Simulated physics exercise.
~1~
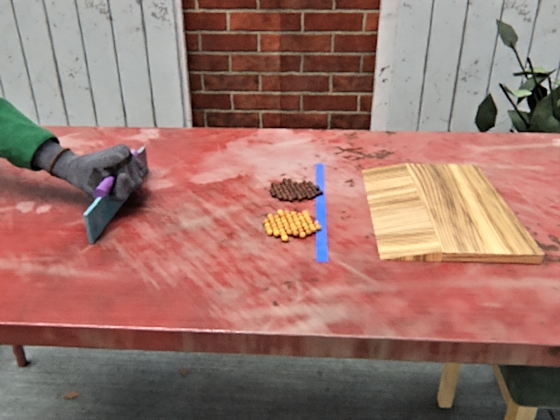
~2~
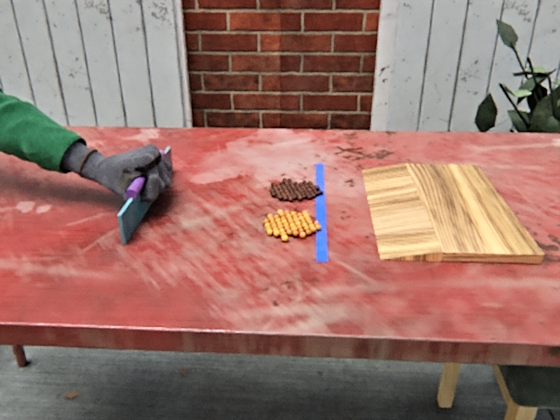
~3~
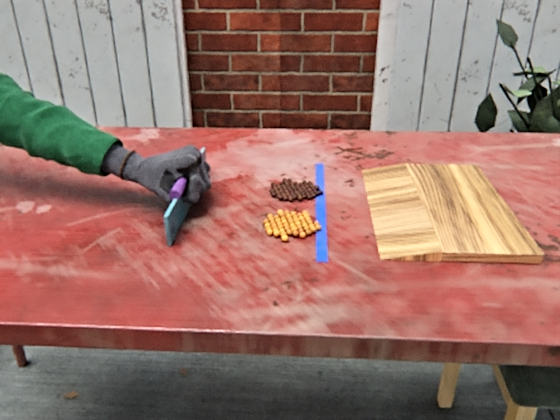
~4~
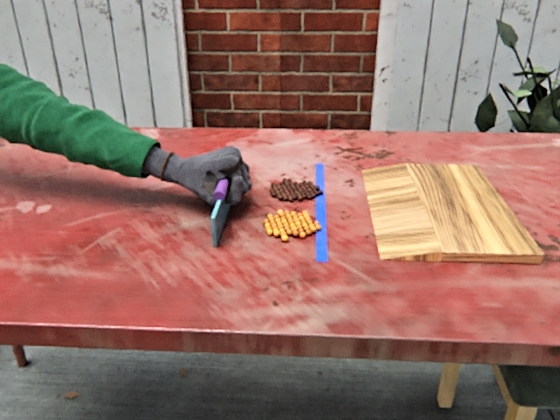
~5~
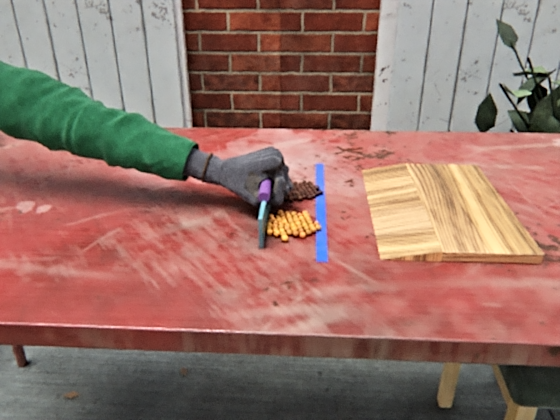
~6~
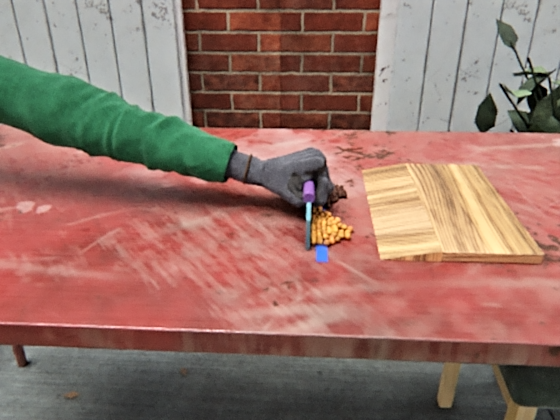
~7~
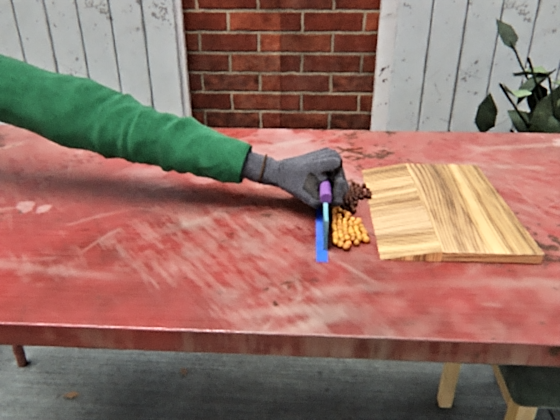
A gloved hand in a green sleeve slides a scraper with a purple handle rightward across a worn red table. Ahead of it lie two small heaps, a dark one farther back and an orange one nearer, just left of a strip of blue tape. The blade crosses the open tabletop in steady steps and reaches the heaps. It pushes both of them to the right, over the tape and toward the wooden ramp. The scraper ends at the blue tape, with both heaps bunched beside the wood, neither having climbed over it.
